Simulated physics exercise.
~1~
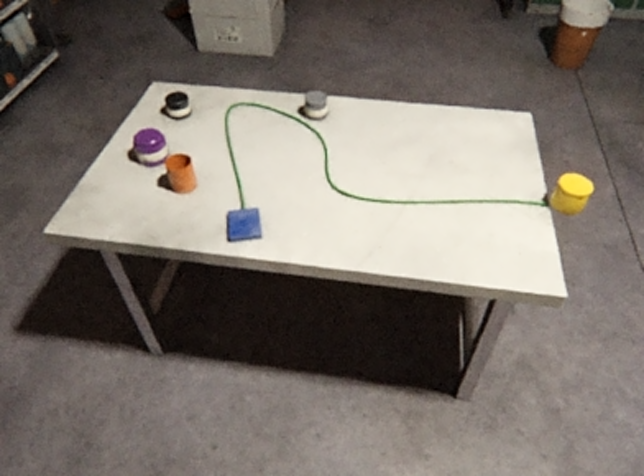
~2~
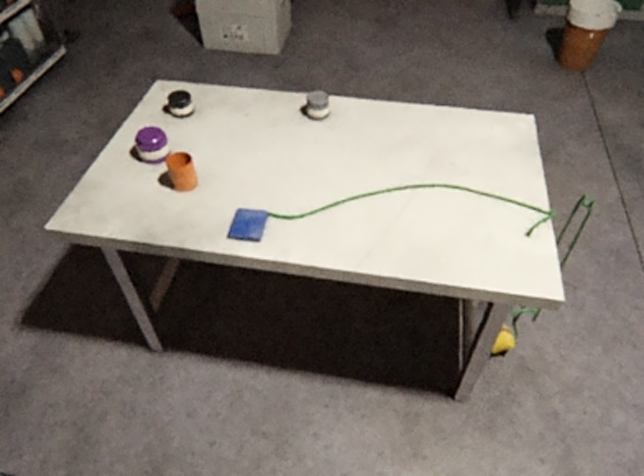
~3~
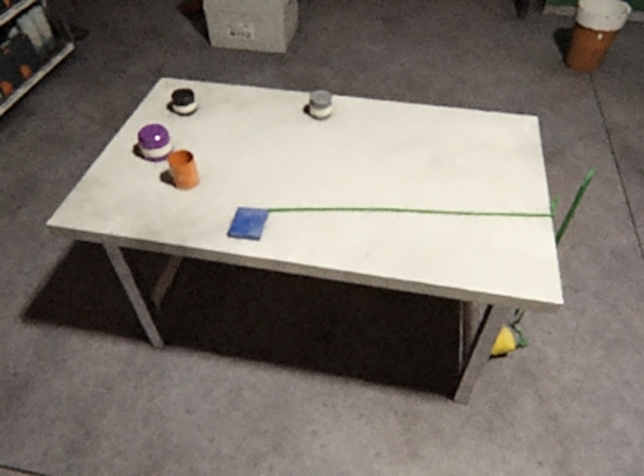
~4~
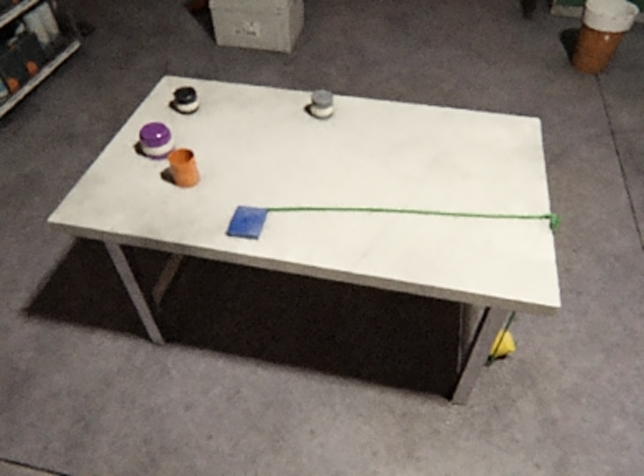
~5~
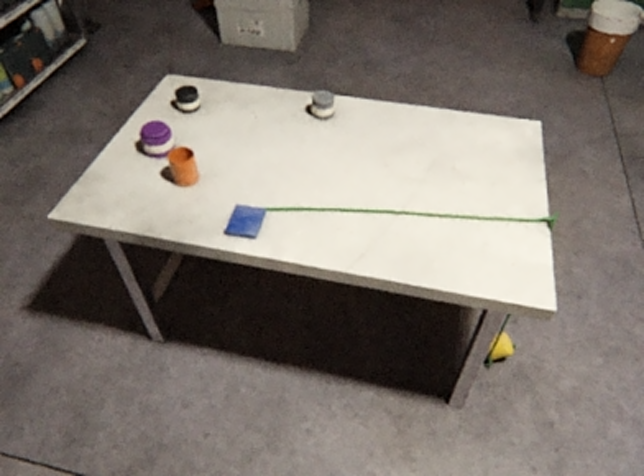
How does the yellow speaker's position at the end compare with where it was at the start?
It starts at the right edge of the tabletop and ends lower and a little to the left, below the tabletop beside the front right table leg.
